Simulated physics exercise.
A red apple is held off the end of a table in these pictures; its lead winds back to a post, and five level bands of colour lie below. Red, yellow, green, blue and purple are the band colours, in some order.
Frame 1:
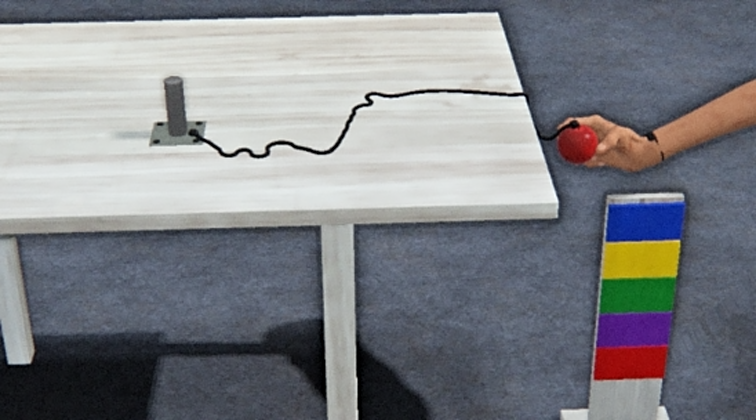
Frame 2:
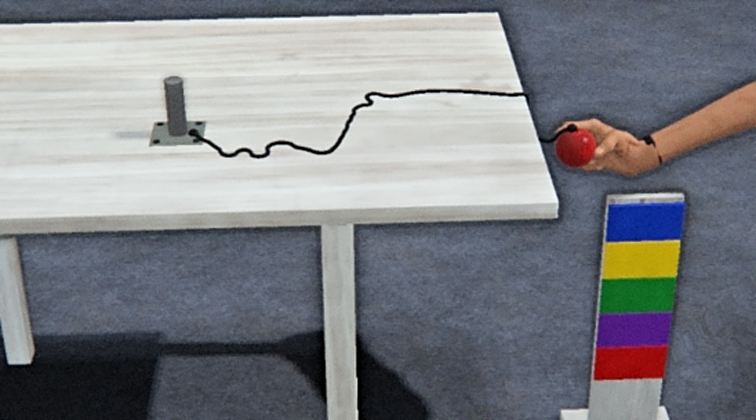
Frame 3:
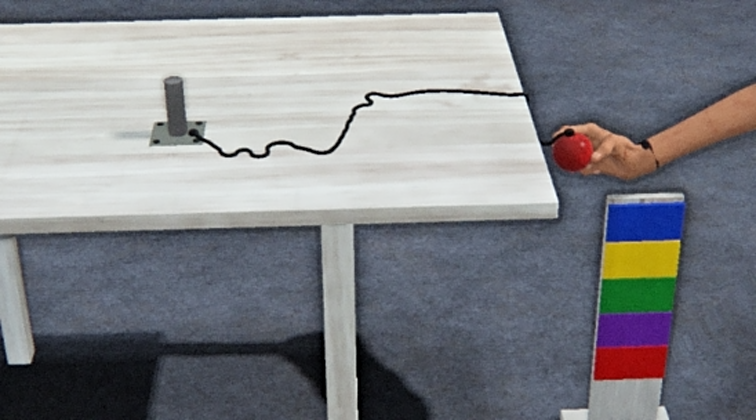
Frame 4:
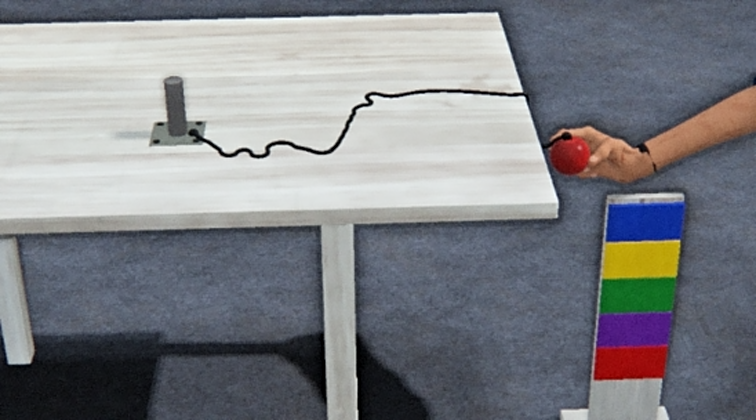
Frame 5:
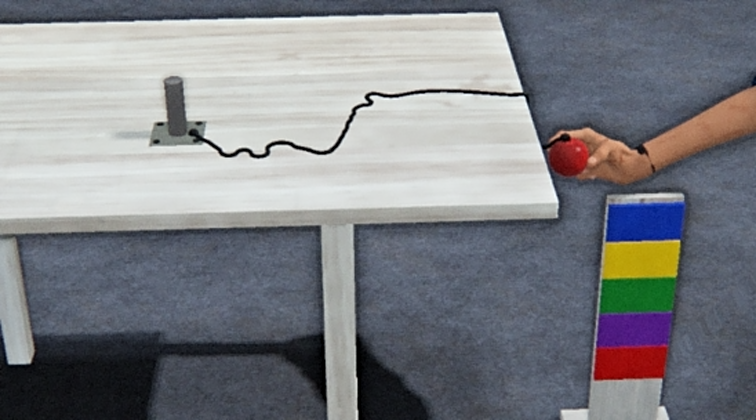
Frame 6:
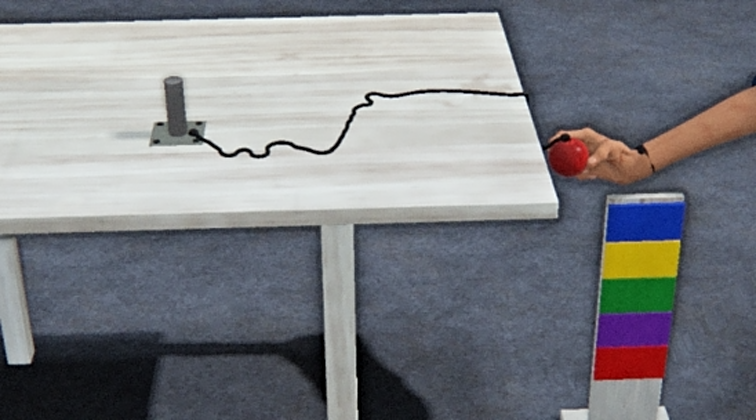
A hand reaching in from the right holds a red apple just off the end of a pale wooden table, seen from slightly above against a grey-blue floor. A black lead winds across the tabletop to a grey post, and an upright board below the hand carries blue, yellow, green, purple and red bands. The hand and apple drift slightly left and down while the view stays still.
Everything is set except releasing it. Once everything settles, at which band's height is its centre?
Its centre settles level with the purple band.
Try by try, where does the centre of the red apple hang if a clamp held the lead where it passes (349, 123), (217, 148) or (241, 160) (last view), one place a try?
The pixel places are (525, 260), (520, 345) and (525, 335), one per try.
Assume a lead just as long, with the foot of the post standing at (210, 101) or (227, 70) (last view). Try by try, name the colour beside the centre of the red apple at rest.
First case: Red. Second case: Red.
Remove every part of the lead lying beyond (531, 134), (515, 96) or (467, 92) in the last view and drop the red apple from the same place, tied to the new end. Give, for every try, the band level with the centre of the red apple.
First try: Green; second try: Yellow; third try: Blue.
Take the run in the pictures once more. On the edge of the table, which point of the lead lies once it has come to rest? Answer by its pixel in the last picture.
It's the piece you see at (367, 96).
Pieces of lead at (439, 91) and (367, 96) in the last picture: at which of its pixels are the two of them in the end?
First one close to (526, 193), second close to (532, 123).
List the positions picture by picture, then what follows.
In the first picture, red apple (578, 144); blue (645, 224); yellow (642, 261); green (638, 296); purple (634, 331); red (631, 364).
In the second picture, red apple (576, 148); lead through (221, 153) (295, 147) (348, 123) (398, 96) (502, 95).
In the third picture, red apple (573, 152).
In the fourth picture, red apple (570, 156); lead through (221, 153) (295, 147) (348, 123) (398, 96) (502, 95).
In the fifth picture, red apple (568, 157).
In the sixth picture, red apple (568, 157); lead through (221, 153) (295, 147) (348, 123) (398, 96) (502, 95).
A little later, apple near (536, 320); level with green.
Next, apple near (514, 353); level with purple.
When it is over, apple near (517, 356); level with purple. Its middle rests at the purple band.
